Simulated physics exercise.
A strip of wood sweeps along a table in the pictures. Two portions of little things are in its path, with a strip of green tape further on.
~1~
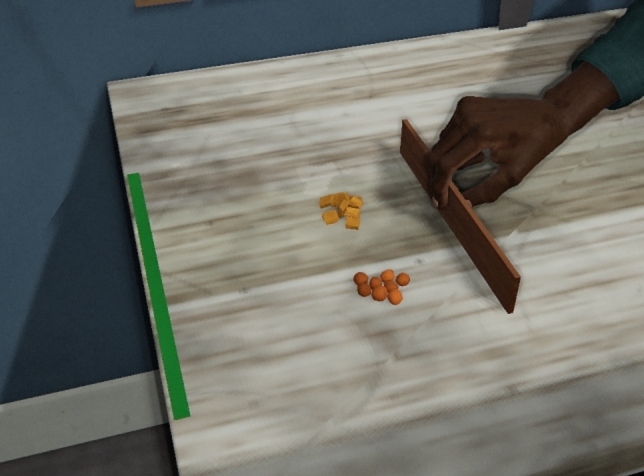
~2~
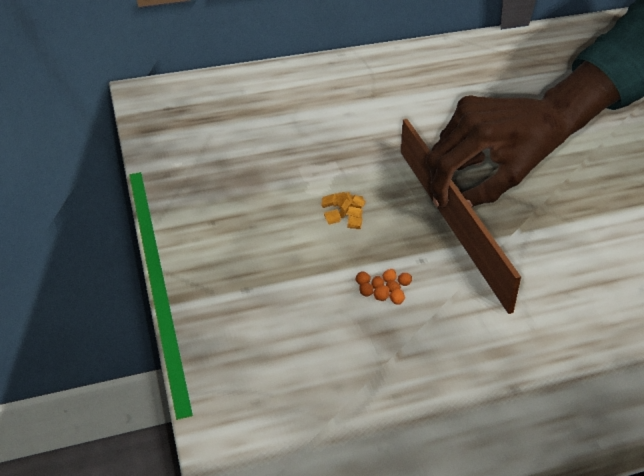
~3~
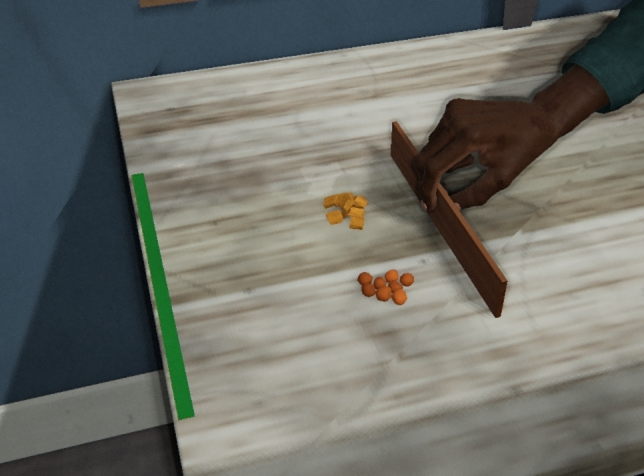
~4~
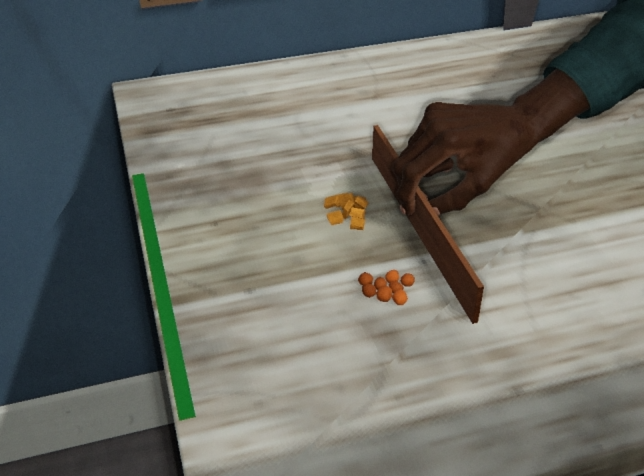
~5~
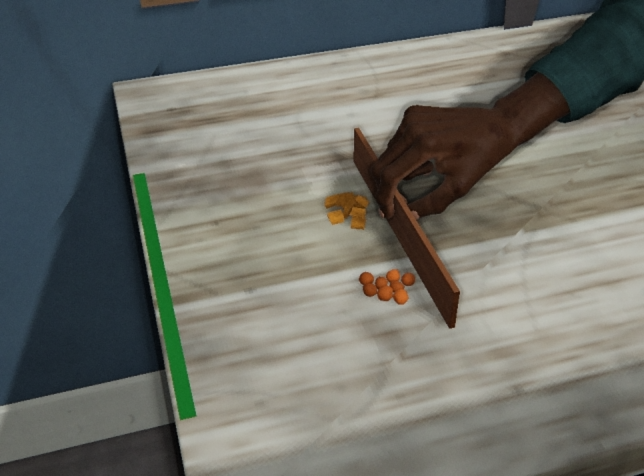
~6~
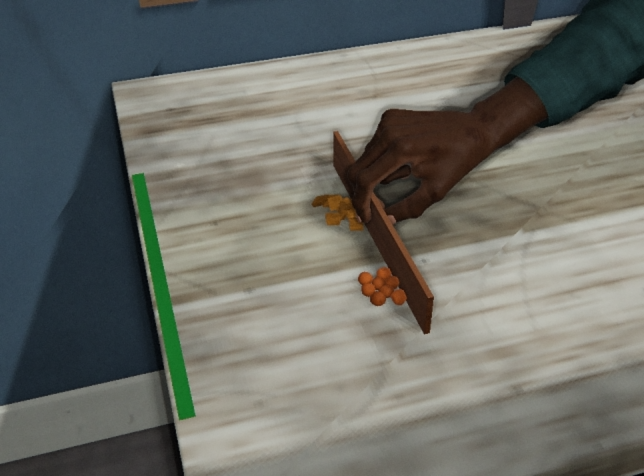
At first, a hand holds a reddish-brown strip of wood upright and still on a streaked table, right of two small clusters of orange pieces, with green tape along the left edge. The hand then slides the strip steadily left until it meets both clusters, bunching and nudging some pieces slightly leftward.
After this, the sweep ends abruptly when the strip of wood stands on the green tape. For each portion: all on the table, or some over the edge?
The near portion? It does not all stay up. And the Far portion? It does not all stay up.
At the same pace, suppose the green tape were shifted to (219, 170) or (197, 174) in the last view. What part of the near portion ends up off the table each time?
First stop: Around 0 per cent off. Second stop: Around 0 per cent off.
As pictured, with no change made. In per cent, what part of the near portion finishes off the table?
Estimated share: About 100 in a hundred.
Then, 0.62 s past the last view, strip of wood still moving, near (260, 226); near portion all on the table, its front near (265, 324); far portion all on the table, its front near (226, 240).
Then, 1.26 s past the last view, strip of wood stopped at the green tape; near portion all over the edge; far portion all over the edge.
Finally, strip of wood stopped at the green tape; near portion all over the edge; far portion all over the edge.
